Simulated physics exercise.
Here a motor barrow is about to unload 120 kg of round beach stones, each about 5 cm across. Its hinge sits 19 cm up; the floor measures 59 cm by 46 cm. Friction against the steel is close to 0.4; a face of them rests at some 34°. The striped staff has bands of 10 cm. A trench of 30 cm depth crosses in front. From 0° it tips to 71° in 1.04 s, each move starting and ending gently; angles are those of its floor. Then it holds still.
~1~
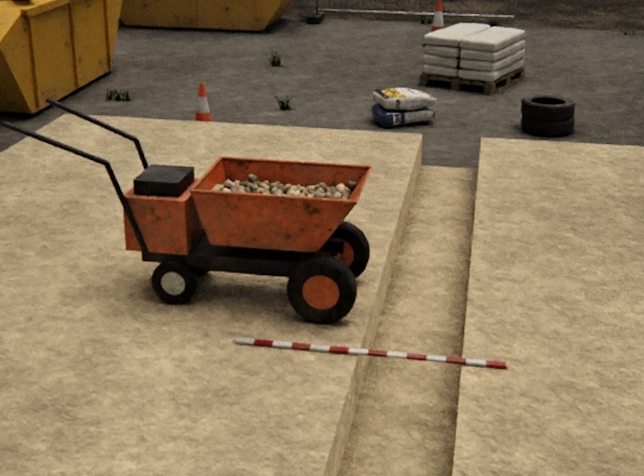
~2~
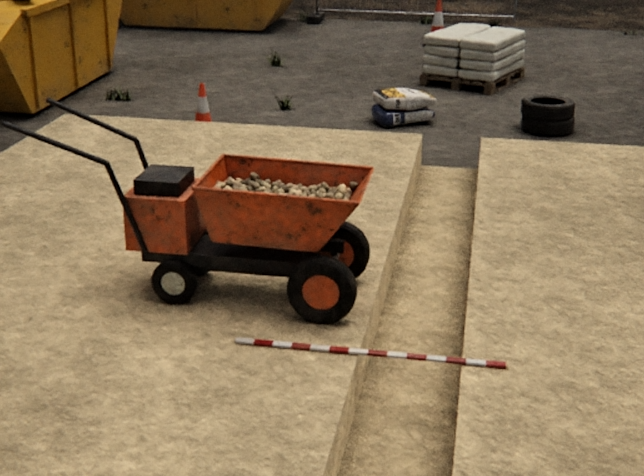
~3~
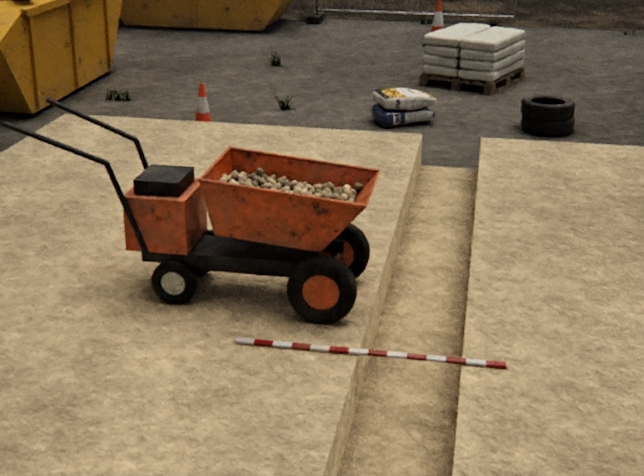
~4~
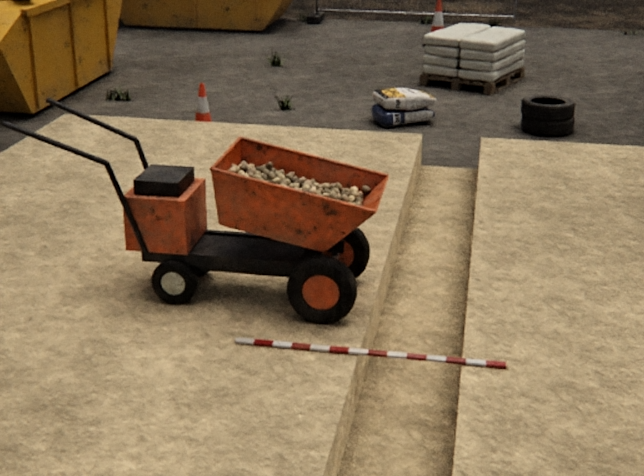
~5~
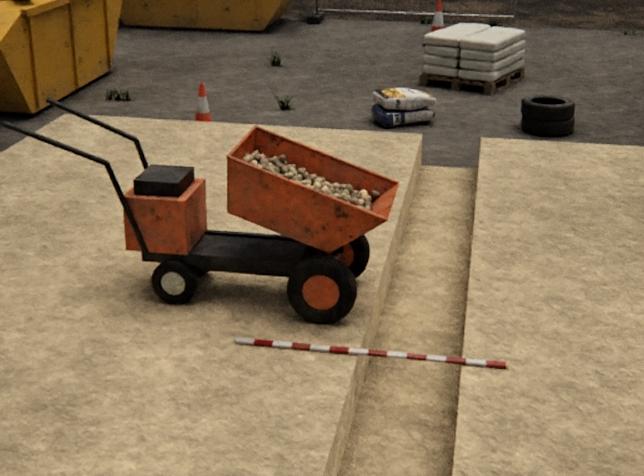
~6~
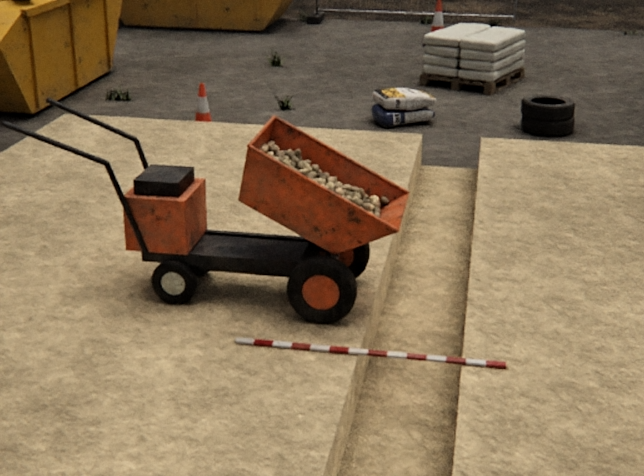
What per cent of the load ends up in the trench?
About 58 per cent.
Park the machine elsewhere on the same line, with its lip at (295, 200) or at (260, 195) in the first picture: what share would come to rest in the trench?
Near 100 per cent from the first place, 80 from the second.
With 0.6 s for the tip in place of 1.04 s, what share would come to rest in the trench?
It would be near 45 per cent.
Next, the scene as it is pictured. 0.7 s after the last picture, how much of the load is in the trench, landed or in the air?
Some 20 per cent.
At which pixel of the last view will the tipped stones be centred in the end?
Their middle is at about (460, 341).
Then, 0.3 s after the last picture the floor is at 60°, 100 % in the skip; the foremost stones are at (420, 257).
Then, 0.7 s after the last picture the floor is at 71°, 65 % in the skip, 19 % in the trench, 16 % past the trench; the foremost stones are at (508, 311).
Then, 1.0 s after the last picture the floor is at 71°, 27 % in the skip, 32 % in the trench, 40 % past the trench; the foremost stones are at (617, 322).
Then, 3.0 s after the last picture the floor is at 71°, 0 % in the skip, 58 % in the trench, 42 % past the trench; the foremost stones are past the picture's edge.
